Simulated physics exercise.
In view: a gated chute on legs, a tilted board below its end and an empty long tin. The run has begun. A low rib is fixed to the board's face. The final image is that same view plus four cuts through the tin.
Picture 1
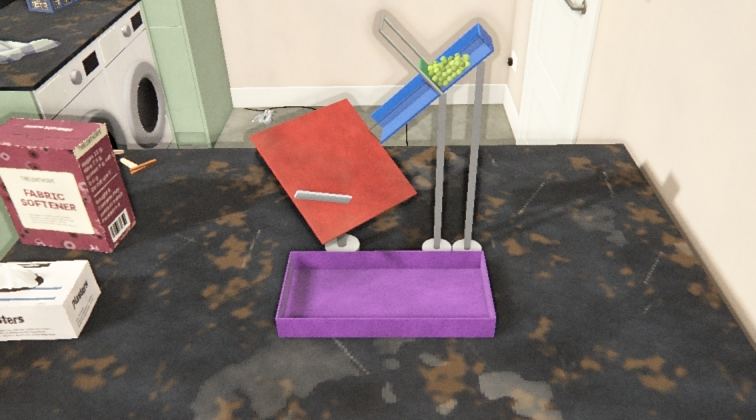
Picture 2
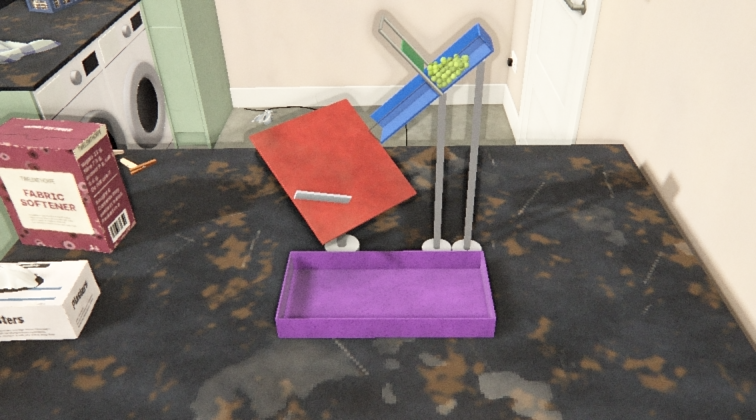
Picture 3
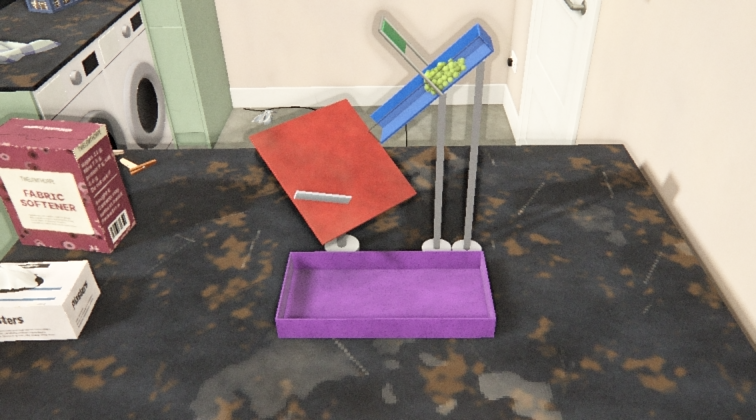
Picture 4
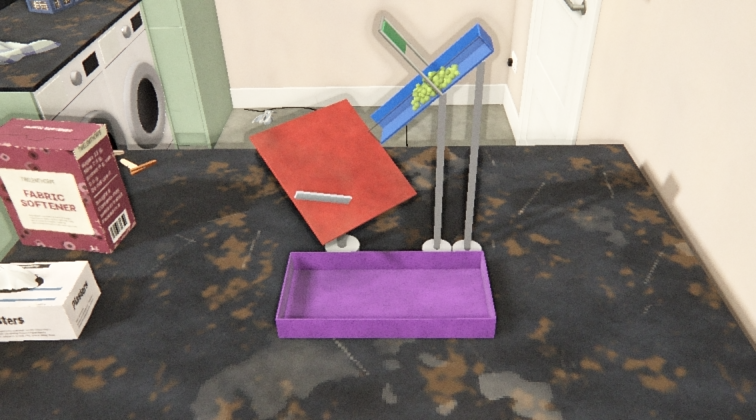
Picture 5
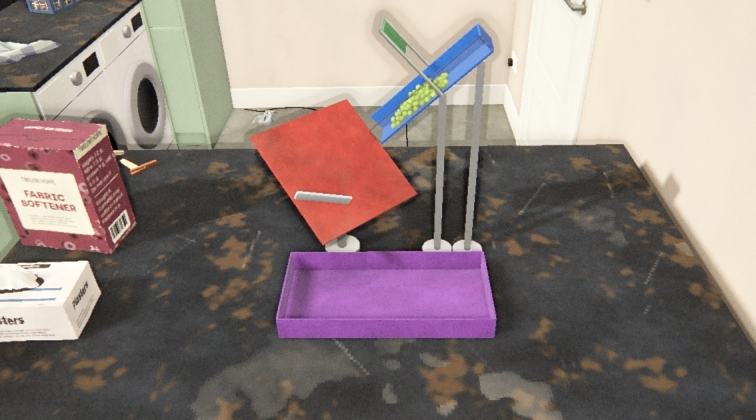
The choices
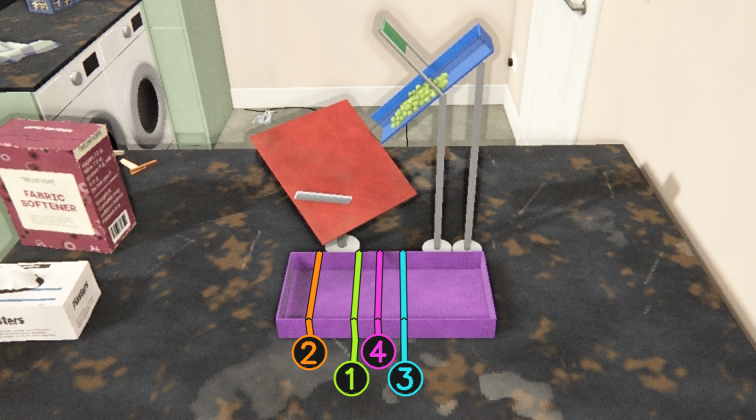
A tilted red board stood behind a purple tin, beside a blue chute on legs; the chute's green gate slid up and the bunched green peas slid down leftward, spreading out along it.
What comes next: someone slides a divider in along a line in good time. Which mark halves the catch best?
3.
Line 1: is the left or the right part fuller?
Right.
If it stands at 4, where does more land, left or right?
Right.
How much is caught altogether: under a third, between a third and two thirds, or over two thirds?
About that: Over two thirds.
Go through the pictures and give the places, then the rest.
Load behind the gate at (449, 67), dried peas; lip of the chute at (382, 136), sloping fairly steeply, in the first frame.
Middle of the board at (336, 165), tilted fairly steeply; middle of its low edge at (373, 217); of its high edge at (300, 116), in the second frame.
Front corners of the tin at (276, 319) and (495, 319), empty; front of the load at (430, 90), in the third frame.
Middle of the load at (429, 85); its front at (414, 103), about a third of the way to the lip; rib from (297, 192) to (352, 197), in the fourth frame.
Middle of the load at (418, 97); its front at (394, 120), most of the way to the lip, in the fifth frame.
On the marked copy, line 1 crosses the front rim at (353, 319); line 2 crosses the front rim at (308, 319); line 3 crosses the front rim at (403, 319); line 4 crosses the front rim at (377, 319).
With 1, of what is caught, none on the left of the divider, all on the right.
With 2, of what is caught, none on the left of the divider, all on the right.
With 3, of what is caught, about two thirds on the left of the divider, about a third on the right.
With 4, of what is caught, a stray few on the left of the divider, nearly all on the right.
